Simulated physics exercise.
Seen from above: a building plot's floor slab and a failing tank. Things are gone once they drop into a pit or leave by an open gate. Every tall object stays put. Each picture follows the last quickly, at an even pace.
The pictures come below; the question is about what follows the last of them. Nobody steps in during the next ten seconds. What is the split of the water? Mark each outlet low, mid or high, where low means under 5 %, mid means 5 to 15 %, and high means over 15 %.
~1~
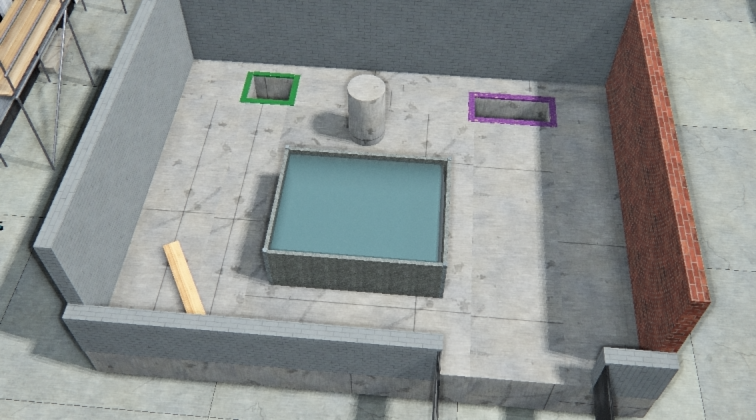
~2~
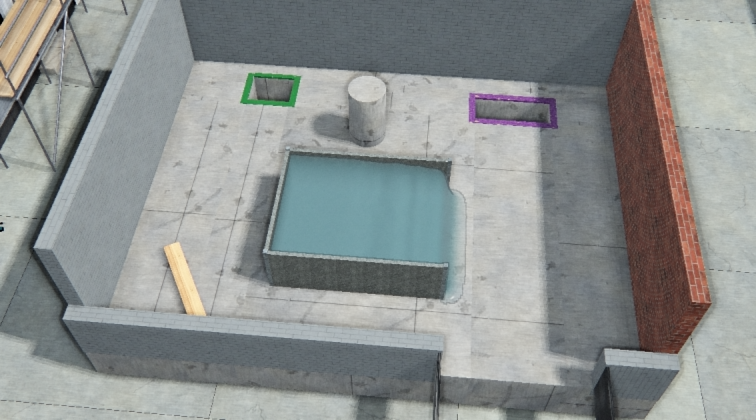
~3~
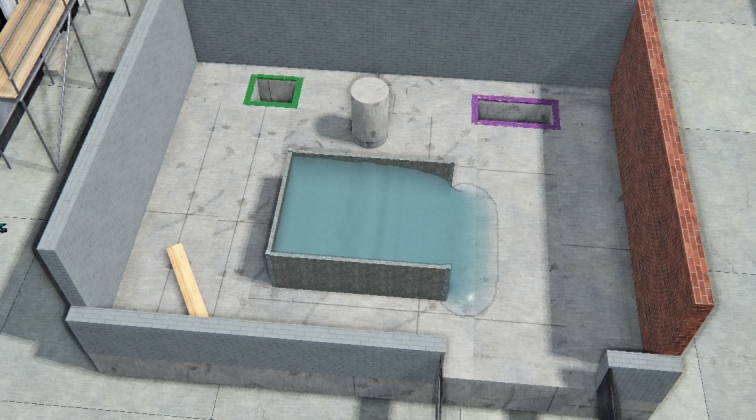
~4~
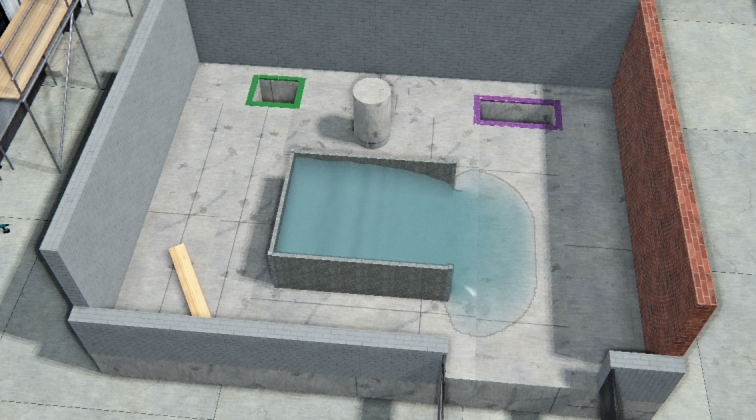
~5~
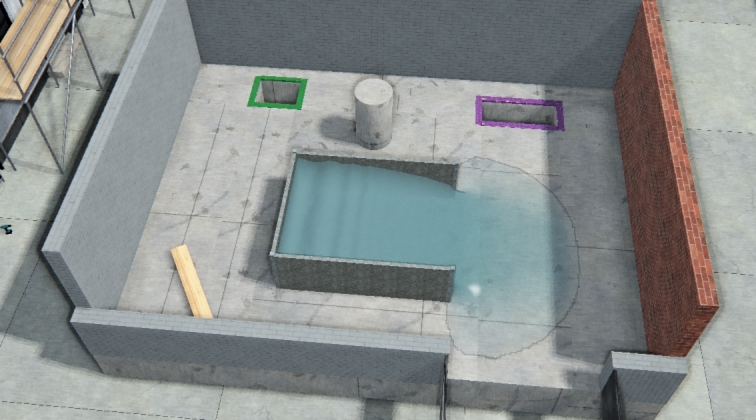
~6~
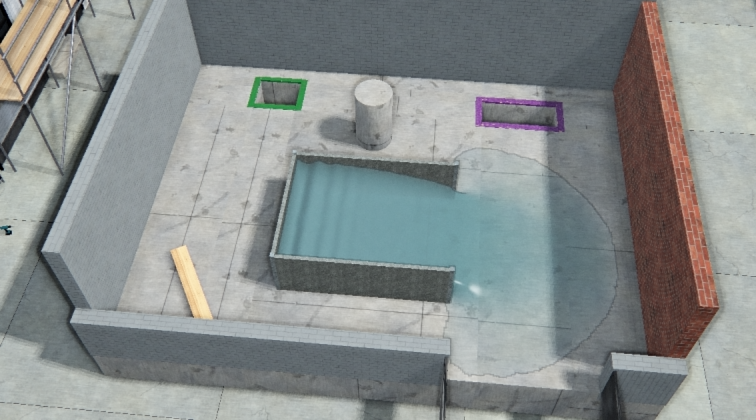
Marks - gate: High, green pit: Low, purple pit: High.
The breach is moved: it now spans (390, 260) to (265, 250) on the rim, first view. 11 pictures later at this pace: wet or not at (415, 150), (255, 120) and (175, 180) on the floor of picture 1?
Listed in order, they come out without a puddle, without a puddle and sitting in a pool.
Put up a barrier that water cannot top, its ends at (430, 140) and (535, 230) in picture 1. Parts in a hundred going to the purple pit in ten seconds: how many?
Roughly 14 per cent ends up in the purple pit.
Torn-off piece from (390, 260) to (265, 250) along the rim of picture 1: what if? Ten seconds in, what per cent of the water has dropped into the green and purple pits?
For green it's about 20 per cent, and for purple about 12 per cent.
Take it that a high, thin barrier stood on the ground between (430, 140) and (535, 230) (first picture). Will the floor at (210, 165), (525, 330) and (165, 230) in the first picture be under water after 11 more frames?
Taking the three spots in the order asked, they are bone-dry, waterlogged and bone-dry.
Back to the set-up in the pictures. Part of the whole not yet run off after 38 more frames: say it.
It comes to roughly 58 per cent.
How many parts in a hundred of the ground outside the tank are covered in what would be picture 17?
That works out at 35 %.
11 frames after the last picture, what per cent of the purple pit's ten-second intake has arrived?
Around 0 in a hundred.
A moment on, water covers 30 % of the floor; the gate 1 %, the green pit 0 %, the purple pit 0 %.
Next, water covers 35 % of the floor; the gate 3 %, the green pit 0 %, the purple pit 0 %.
Then, water covers 40 % of the floor; the gate 10 %, the green pit 0 %, the purple pit 3 %.
Later, water covers 65 % of the floor; the gate 23 %, the green pit 1 %, the purple pit 18 %.
In the end, water covers 80 % of the floor; the gate 33 %, the green pit 2 %, the purple pit 27 %.
